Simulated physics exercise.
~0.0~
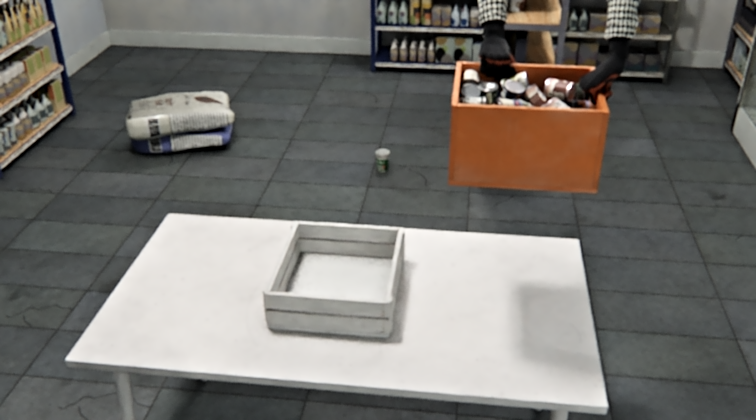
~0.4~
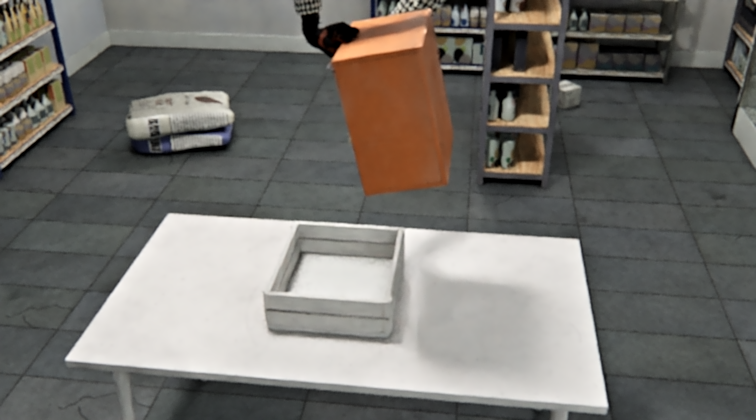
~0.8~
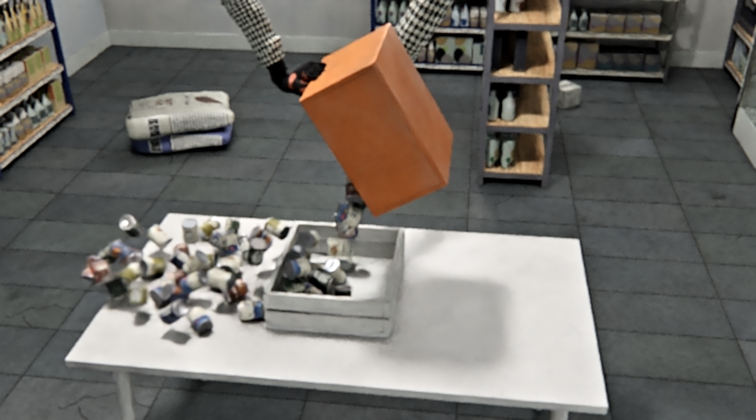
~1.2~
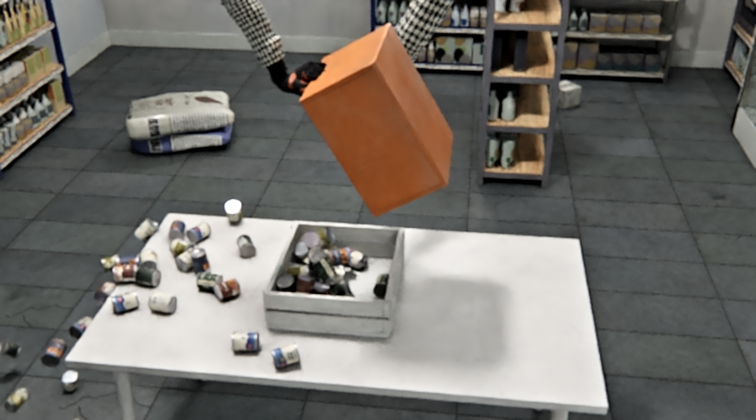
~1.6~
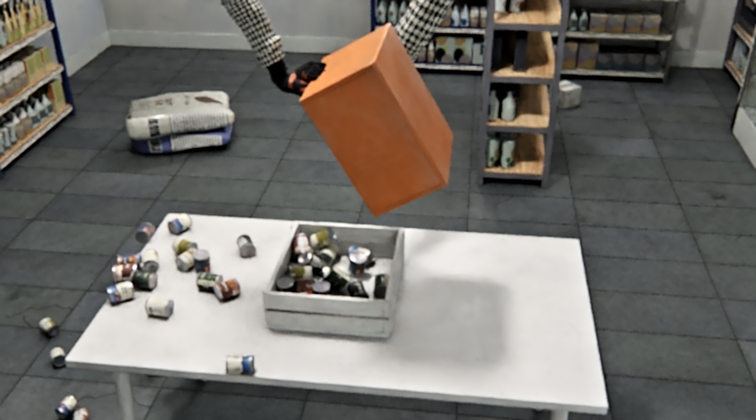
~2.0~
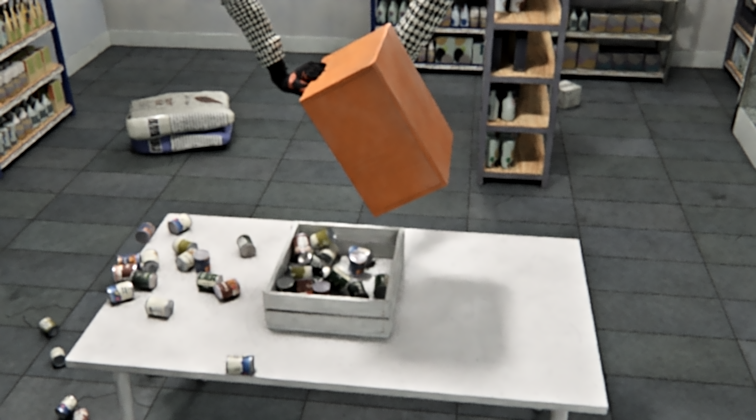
In a shop aisle, gloved hands tipping an orange tote of small tins over a white tub, most scattering across table and floor.
